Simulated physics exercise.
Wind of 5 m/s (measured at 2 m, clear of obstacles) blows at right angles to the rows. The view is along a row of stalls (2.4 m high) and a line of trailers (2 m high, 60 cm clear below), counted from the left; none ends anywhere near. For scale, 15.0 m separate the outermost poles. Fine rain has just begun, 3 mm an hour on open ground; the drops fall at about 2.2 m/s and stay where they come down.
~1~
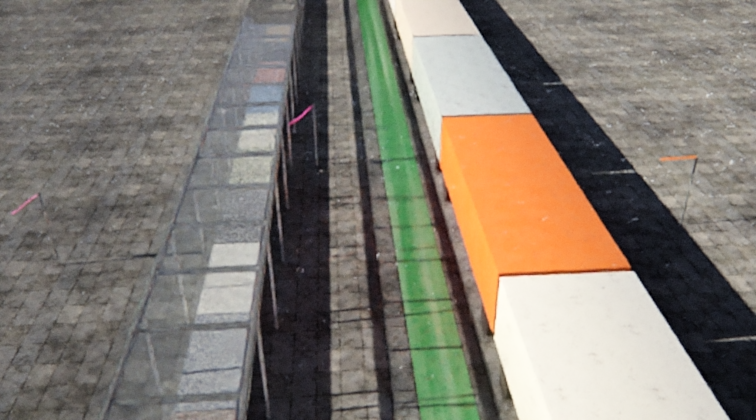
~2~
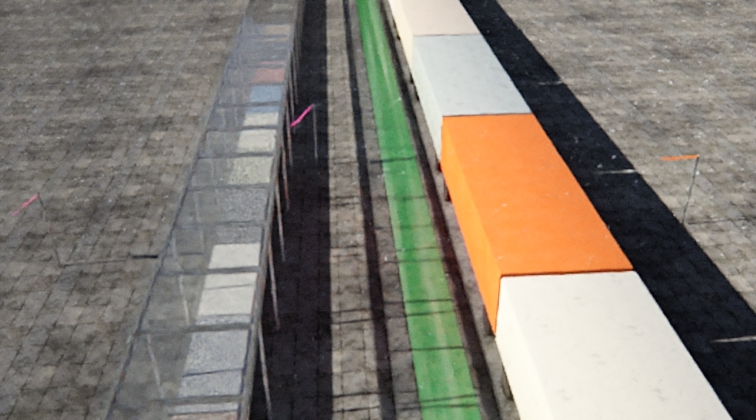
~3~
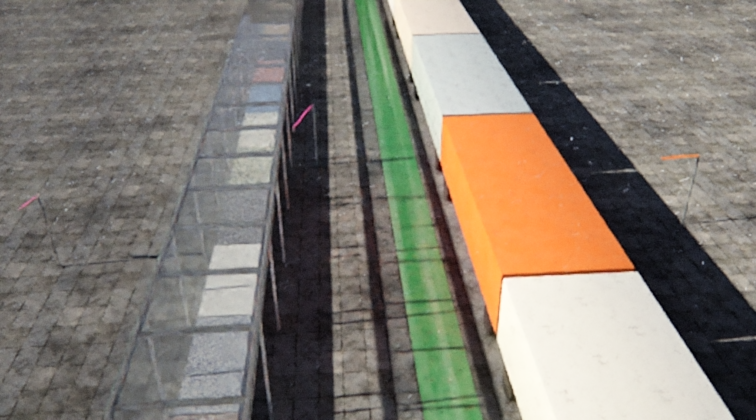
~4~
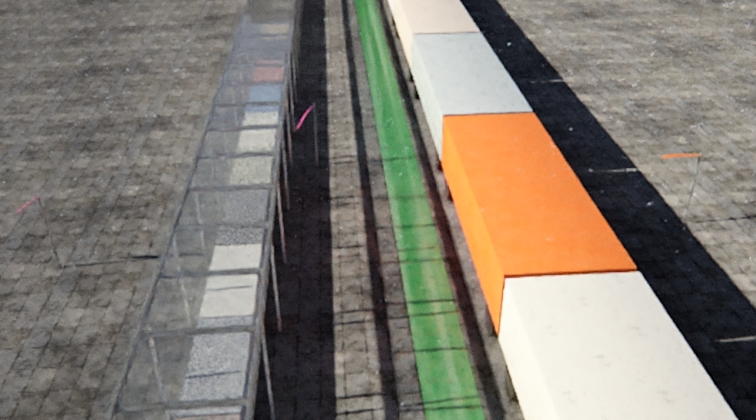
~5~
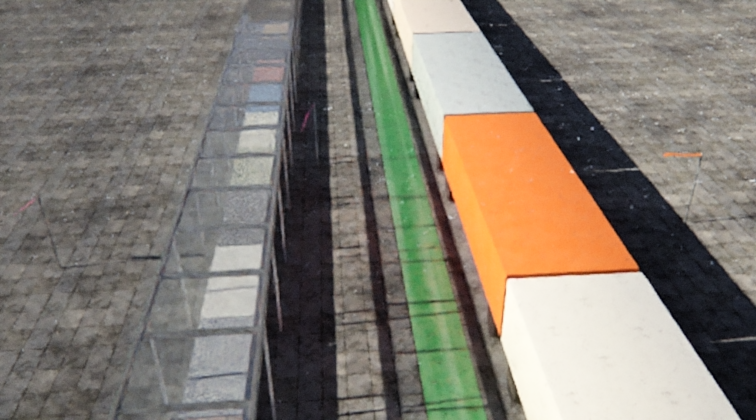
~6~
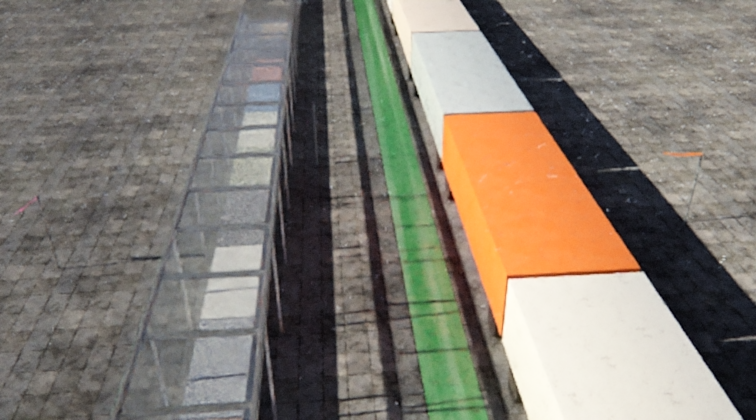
The video shows a transparent-topped row of stalls on the left and a line of white, grey and orange boxy trailers on the right, with a green strip between them, while small pink and orange ribbons flutter slightly on thin poles.
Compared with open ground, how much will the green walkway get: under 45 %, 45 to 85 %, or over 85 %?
On the green walkway: Not even 45 % of what open ground gets.
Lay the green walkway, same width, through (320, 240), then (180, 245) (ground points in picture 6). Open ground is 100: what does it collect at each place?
In turn about 80 %, 10 %.
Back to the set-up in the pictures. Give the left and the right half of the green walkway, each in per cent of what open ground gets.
Left about 55 %, right about 10 %.
In 10 minutes the green walkway collects 0.2 mm against 0.5 mm in the open.
In 30 minutes the green walkway collects 0.5 mm against 1.5 mm in the open.
In 60 minutes the green walkway collects 0.9 mm against 3.0 mm in the open, so the green walkway has 31 % of the open amount; the left half of it has 53 %, the right half 8 %.
